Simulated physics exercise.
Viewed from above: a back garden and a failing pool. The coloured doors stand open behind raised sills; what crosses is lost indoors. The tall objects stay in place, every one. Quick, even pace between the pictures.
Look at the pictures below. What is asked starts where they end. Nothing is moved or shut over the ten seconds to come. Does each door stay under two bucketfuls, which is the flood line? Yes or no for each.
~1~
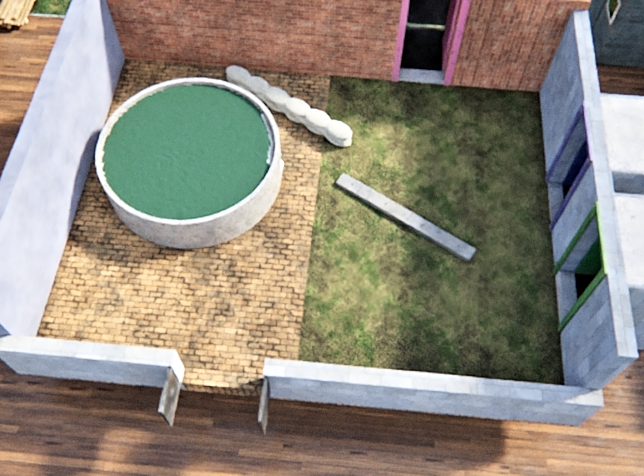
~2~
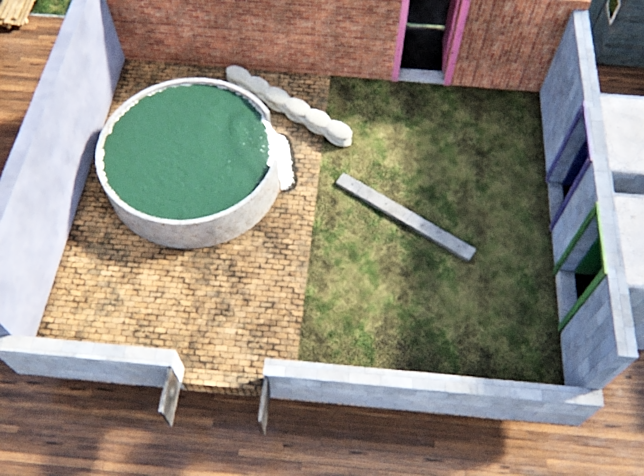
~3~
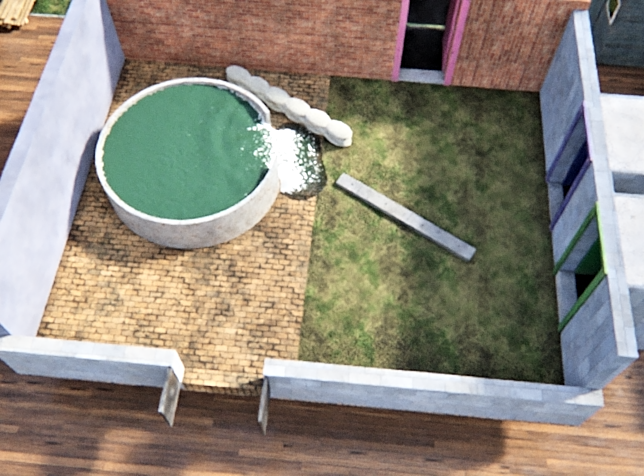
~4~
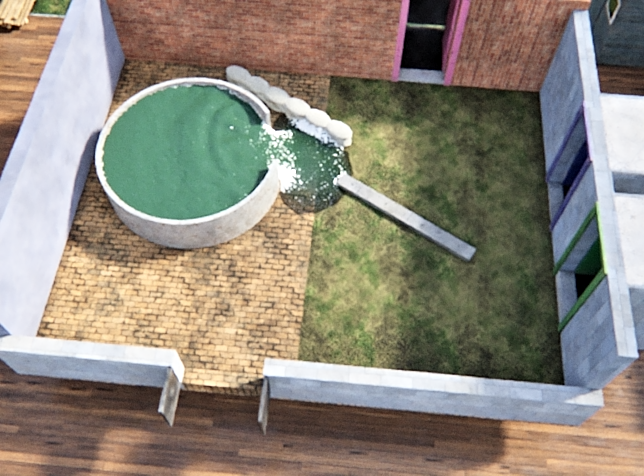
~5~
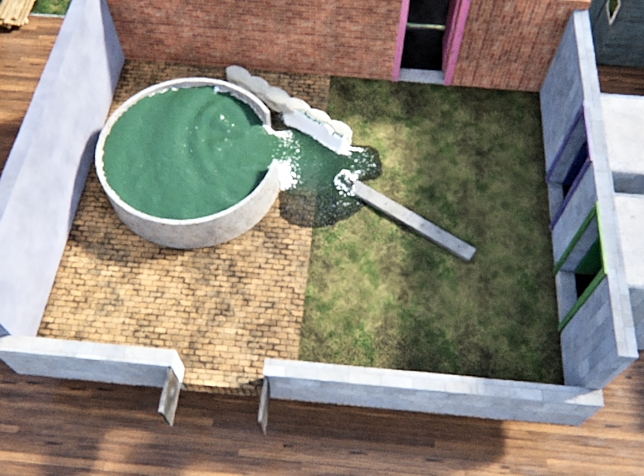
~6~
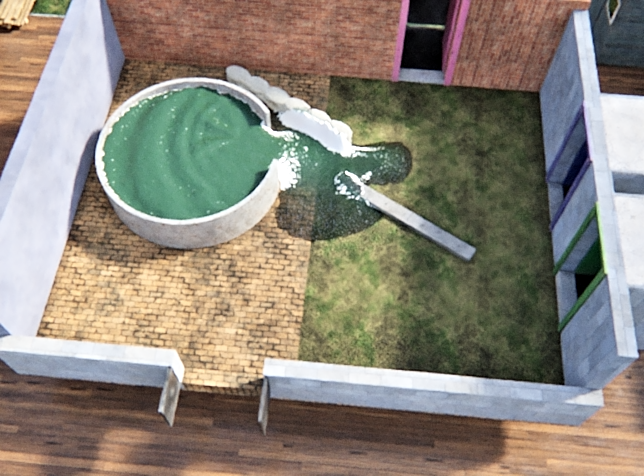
Blue door - no, it floods; pink door - yes, stays under; green door - yes, stays under.
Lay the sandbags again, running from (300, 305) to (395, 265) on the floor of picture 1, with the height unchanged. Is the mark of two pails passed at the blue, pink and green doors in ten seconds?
Going door by door, blue crosses the line, then pink crosses the line, then green remains short of it.
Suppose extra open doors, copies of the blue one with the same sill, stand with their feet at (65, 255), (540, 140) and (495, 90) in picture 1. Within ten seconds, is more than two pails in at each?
First ends up below, second ends up above, third ends up above.
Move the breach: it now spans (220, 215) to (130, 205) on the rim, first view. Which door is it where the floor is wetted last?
The pink one comes last.
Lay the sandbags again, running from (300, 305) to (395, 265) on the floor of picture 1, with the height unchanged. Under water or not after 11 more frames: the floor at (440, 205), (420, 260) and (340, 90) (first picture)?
I reckon it goes waterlogged, then waterlogged, then waterlogged.
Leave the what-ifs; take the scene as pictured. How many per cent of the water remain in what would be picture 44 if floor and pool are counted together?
Near 96 in a hundred.
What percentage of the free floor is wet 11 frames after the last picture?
My estimate is close to 40 per cent.
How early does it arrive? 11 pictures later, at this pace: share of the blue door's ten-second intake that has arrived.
Estimate: Some 0 per cent.
A moment on, water covers 20 % of the floor; the blue door not reached, the pink door not reached, the green door not reached.
Next, water covers 40 % of the floor; the blue door not reached, the pink door not reached, the green door not reached.
Then, water covers 65 % of the floor; the blue door over two buckets in, the pink door wet at the sill, nothing in, the green door wet at the sill, nothing in.
Later, water covers 80 % of the floor; the blue door far over two buckets in, the pink door wet at the sill, nothing in, the green door wet at the sill, nothing in.
In the end, water covers 95 % of the floor; the blue door far over two buckets in, the pink door wet at the sill, nothing in, the green door wet at the sill, nothing in.
